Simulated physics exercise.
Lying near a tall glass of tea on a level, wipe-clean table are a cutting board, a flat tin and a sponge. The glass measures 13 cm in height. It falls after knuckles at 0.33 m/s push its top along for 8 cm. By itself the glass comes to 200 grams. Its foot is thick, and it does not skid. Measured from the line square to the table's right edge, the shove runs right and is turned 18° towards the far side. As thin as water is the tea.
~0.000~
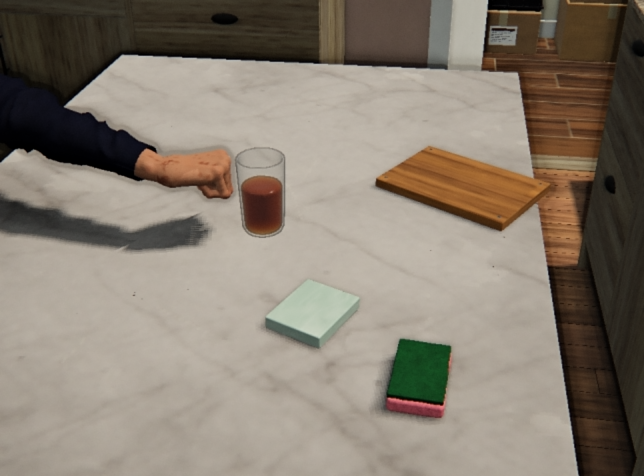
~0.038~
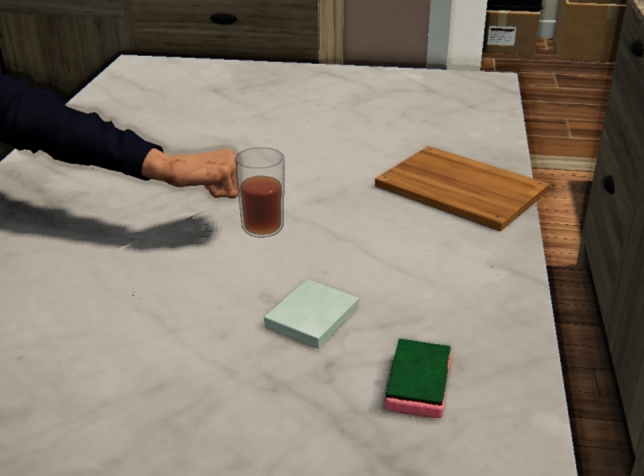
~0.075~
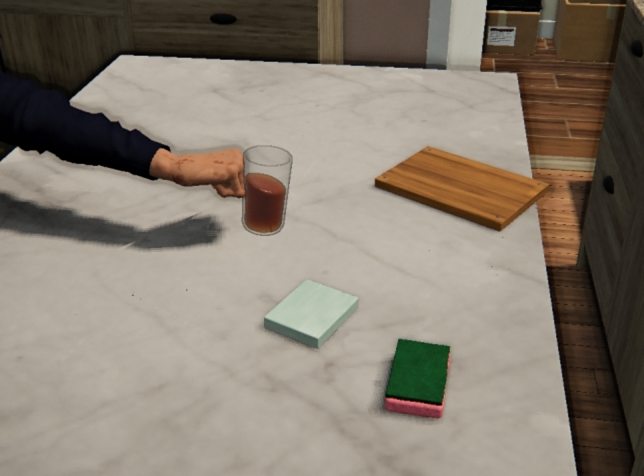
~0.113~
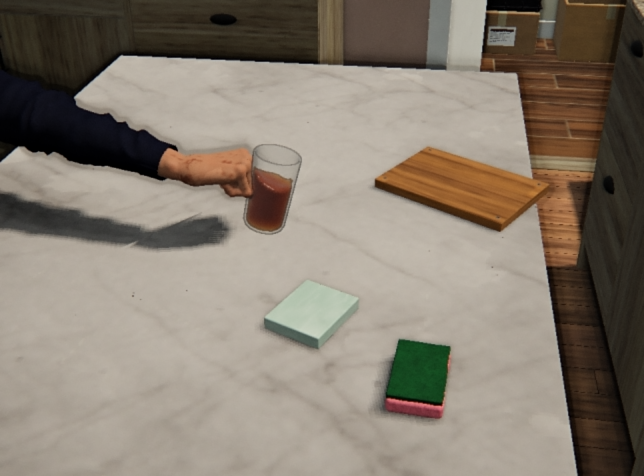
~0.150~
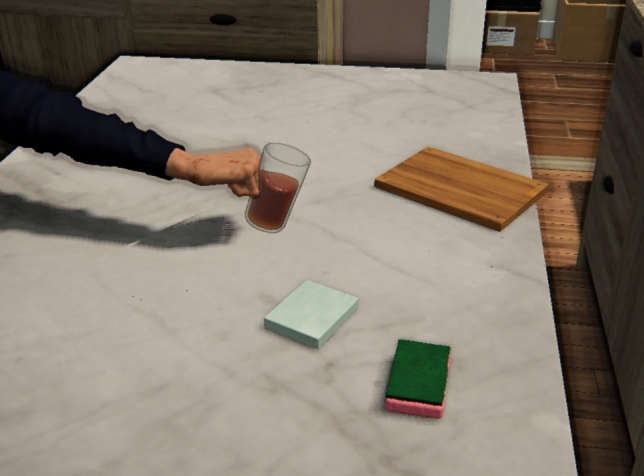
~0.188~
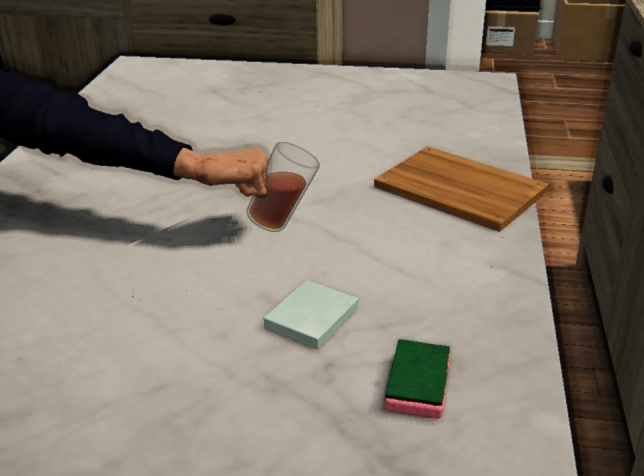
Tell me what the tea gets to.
Afterwards the cutting board is wet, the flat tin is still dry, the sponge is still dry.
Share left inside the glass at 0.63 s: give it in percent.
Value: Around 38 per cent.
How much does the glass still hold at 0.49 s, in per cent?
Roughly 72 per cent.
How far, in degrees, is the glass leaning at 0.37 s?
Looks like close to 74 degrees of lean.
By 0.37 s the tilt is 73° and 100 per cent is in the glass, 0 has run off the table; wet so far, nothing.
By 0.49 s the tilt is 88° and 71 per cent is in the glass, 0 has run off the table; wet so far, cutting board.
By 0.63 s the tilt is 88° and 38 per cent is in the glass, 0 has run off the table; wet so far, cutting board.
By 0.87 s the tilt is 88° and 20 per cent is in the glass, 6 has run off the table; wet so far, cutting board.
At rest 6 per cent is in the glass, 36 has run off the table; wet so far, cutting board.
